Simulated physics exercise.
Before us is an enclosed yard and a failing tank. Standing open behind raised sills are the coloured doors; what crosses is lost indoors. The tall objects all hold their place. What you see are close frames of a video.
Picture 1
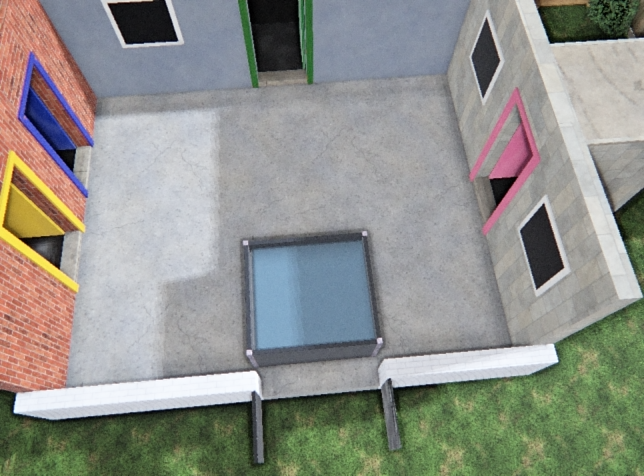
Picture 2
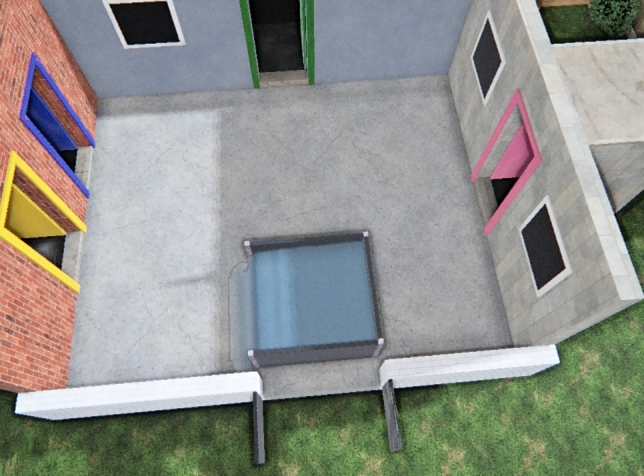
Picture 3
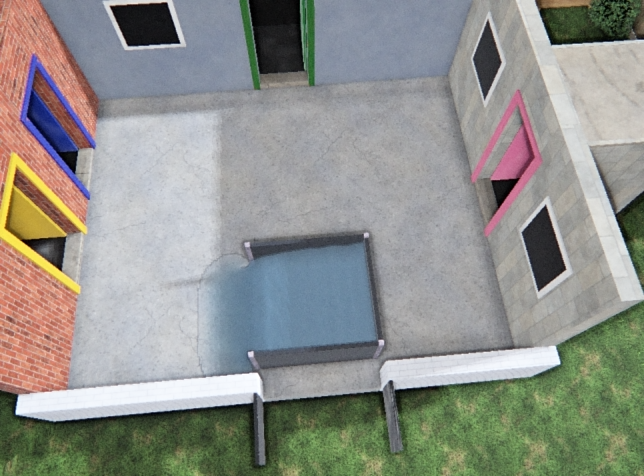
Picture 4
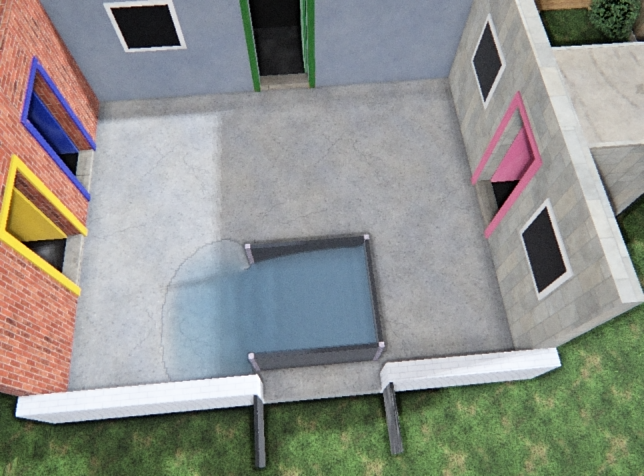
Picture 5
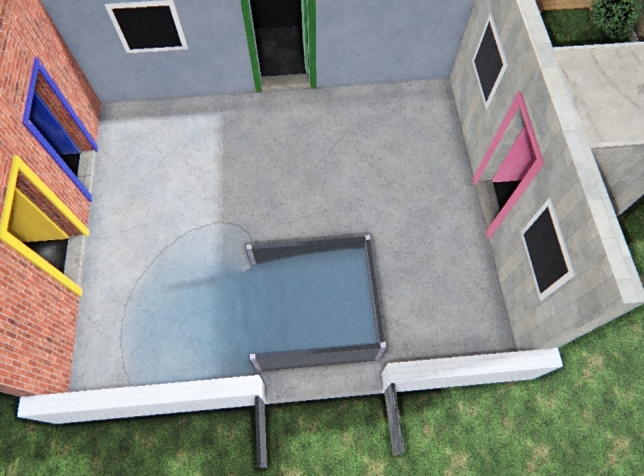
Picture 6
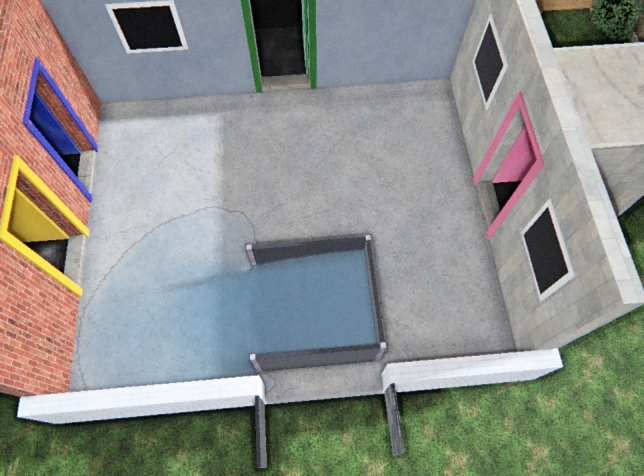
In a walled yard, water pours from the tank's open left side and spreads leftward.
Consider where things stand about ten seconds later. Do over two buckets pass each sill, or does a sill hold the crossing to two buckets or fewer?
At the end, pink door: Within two buckets; blue door: Exceeds two buckets; green door: Within two buckets; yellow door: Exceeds two buckets.
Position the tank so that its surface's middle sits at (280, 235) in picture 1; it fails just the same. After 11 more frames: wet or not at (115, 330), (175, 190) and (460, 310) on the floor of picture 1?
Spot one is touched, spot two is touched, spot three is not touched.
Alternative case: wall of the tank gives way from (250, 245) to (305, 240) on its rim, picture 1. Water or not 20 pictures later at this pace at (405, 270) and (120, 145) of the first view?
Still dry and Soaked.
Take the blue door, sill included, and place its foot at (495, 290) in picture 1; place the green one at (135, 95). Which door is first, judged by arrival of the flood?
The yellow one.
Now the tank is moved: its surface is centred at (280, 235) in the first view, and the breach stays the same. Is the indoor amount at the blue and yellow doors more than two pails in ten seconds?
In short: Blue door passes that mark, yellow door takes more.
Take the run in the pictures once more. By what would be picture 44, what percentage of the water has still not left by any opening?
Near 88 in a hundred.
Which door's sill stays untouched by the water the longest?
It's the door marked pink.
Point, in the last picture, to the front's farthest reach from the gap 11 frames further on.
The farthest point of the front sits at (101, 115).
A moment on, water covers 25 % of the floor; the pink door not reached, the blue door not reached, the green door not reached, the yellow door over two buckets in.
Next, water covers 30 % of the floor; the pink door not reached, the blue door under two buckets in, the green door not reached, the yellow door far over two buckets in.
Then, water covers 40 % of the floor; the pink door not reached, the blue door over two buckets in, the green door not reached, the yellow door far over two buckets in.
Later, water covers 70 % of the floor; the pink door not reached, the blue door over two buckets in, the green door wet at the sill, nothing in, the yellow door far over two buckets in.
In the end, water covers 95 % of the floor; the pink door wet at the sill, nothing in, the blue door over two buckets in, the green door wet at the sill, nothing in, the yellow door far over two buckets in.
